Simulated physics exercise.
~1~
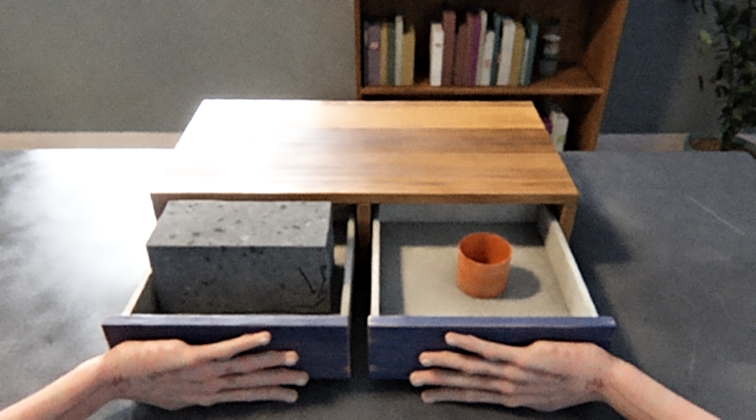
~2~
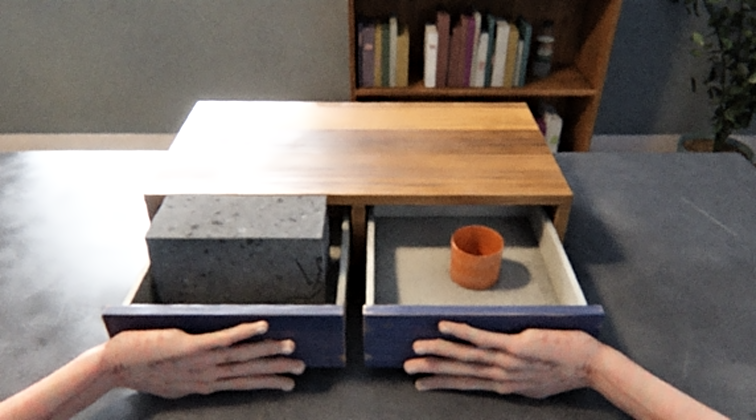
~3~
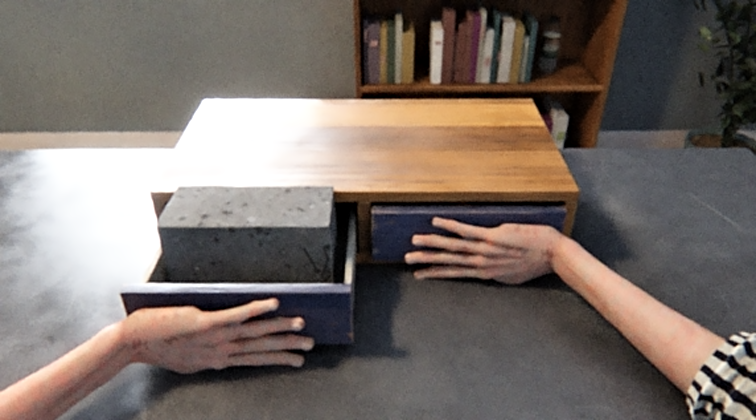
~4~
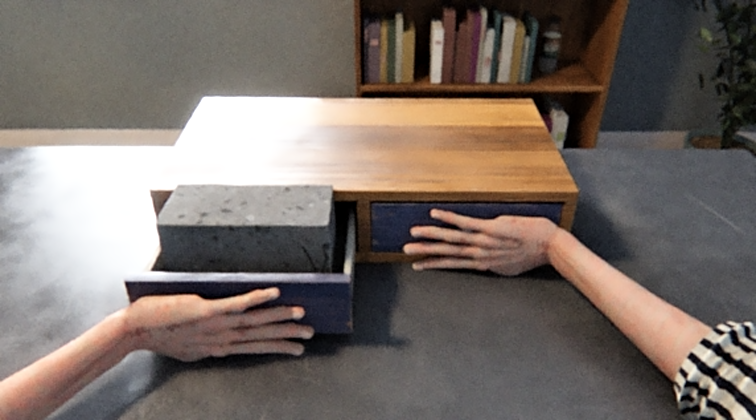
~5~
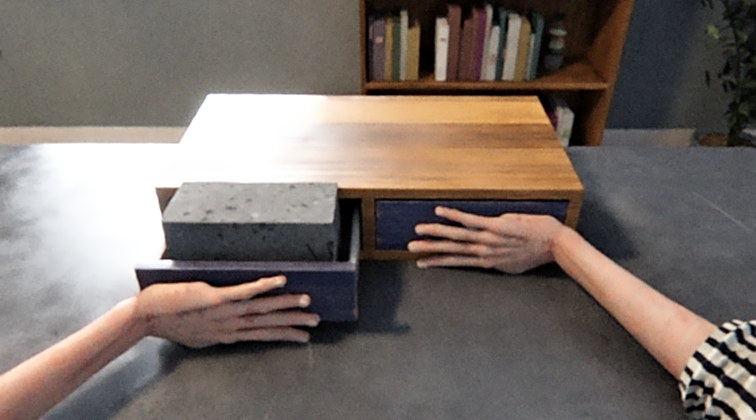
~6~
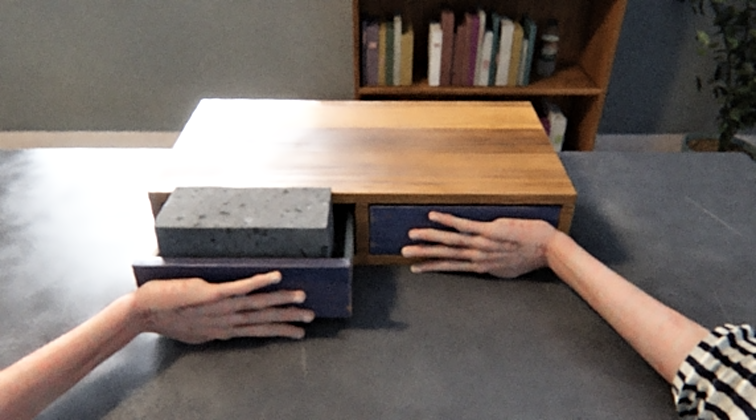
On a dark tabletop, hands pushing two chest drawers inwards, the right with an orange beaker closing, the brick-filled left jamming partly open.
